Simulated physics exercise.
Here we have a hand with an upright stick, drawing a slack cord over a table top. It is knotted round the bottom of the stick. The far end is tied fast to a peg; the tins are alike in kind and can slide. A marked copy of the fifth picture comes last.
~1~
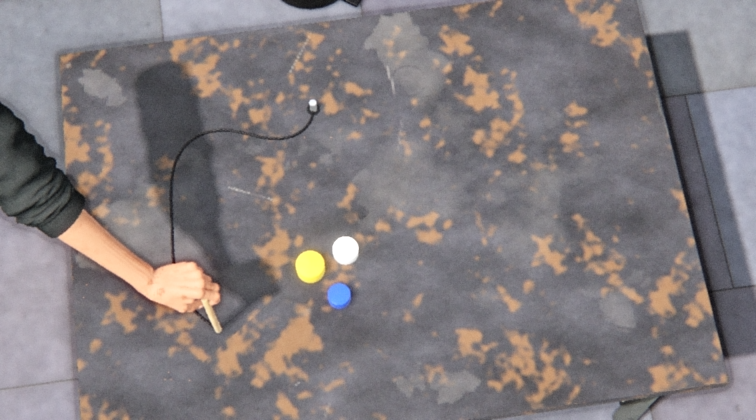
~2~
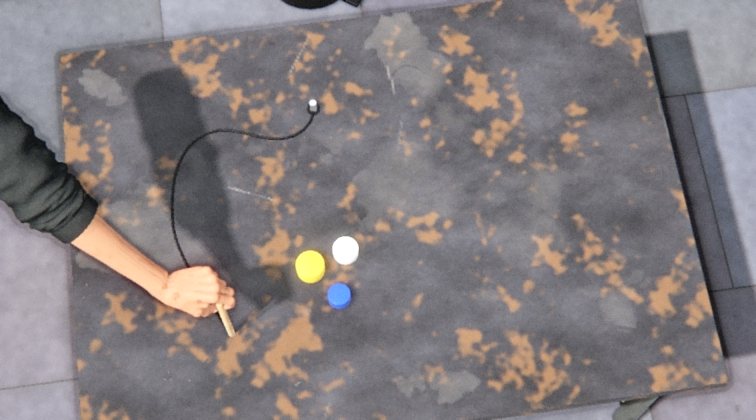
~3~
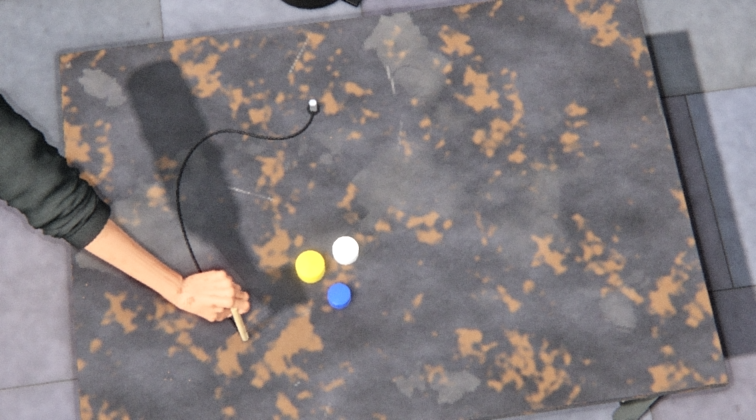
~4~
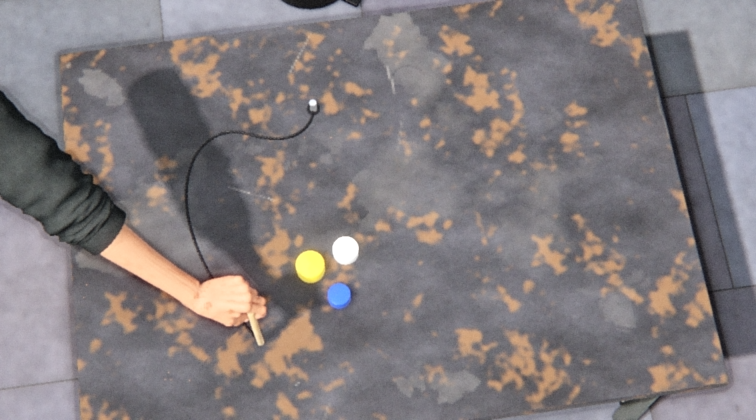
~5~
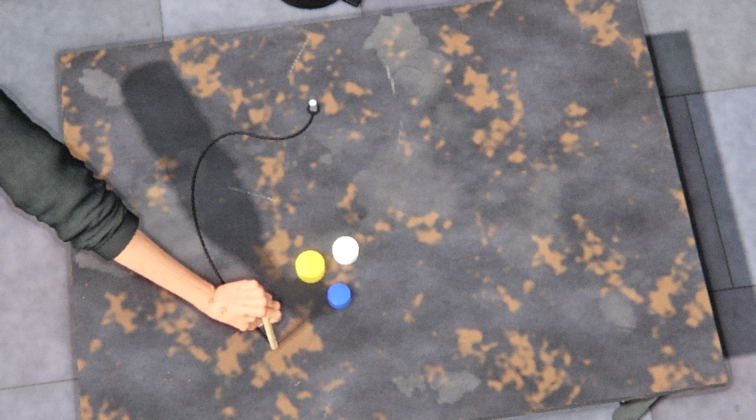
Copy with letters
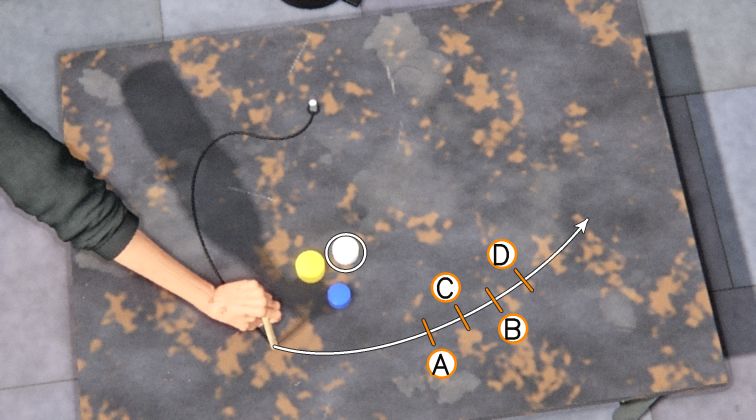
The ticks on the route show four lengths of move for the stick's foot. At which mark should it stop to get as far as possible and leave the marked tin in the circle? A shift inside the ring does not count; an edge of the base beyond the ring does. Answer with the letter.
The farthest safe stop is B.
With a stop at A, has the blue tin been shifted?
By then, no.
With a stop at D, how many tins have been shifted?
By then, three.
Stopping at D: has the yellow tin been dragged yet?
Yes.
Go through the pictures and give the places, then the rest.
In the first frame, yellow tin (310, 267); blue tin (339, 296); peg (313, 106).
In the second frame, peg (313, 106); white tin (346, 251).
In the third frame, yellow tin (310, 267); blue tin (339, 296).
In the fourth frame, peg (313, 106); white tin (346, 251).
In the fifth frame, yellow tin (310, 267); blue tin (339, 296); peg (313, 106).
On the marked copy, A at (429, 332); B at (494, 300); C at (462, 318); D at (524, 280); the ring at (346, 253); the route from (274, 347) via (451, 323) to (587, 220).
Following B. Soon after the start, foot of the stick (355, 352); white tin (346, 251).
Later, foot of the stick (432, 331); white tin (346, 251).
In the end, foot of the stick (494, 300); white tin (346, 251); yellow tin (320, 264); blue tin (346, 283); the white tin is still in its ring.
As for the rest, A is safe but short; C is safe but short; D drags the ringed tin to (360, 242).
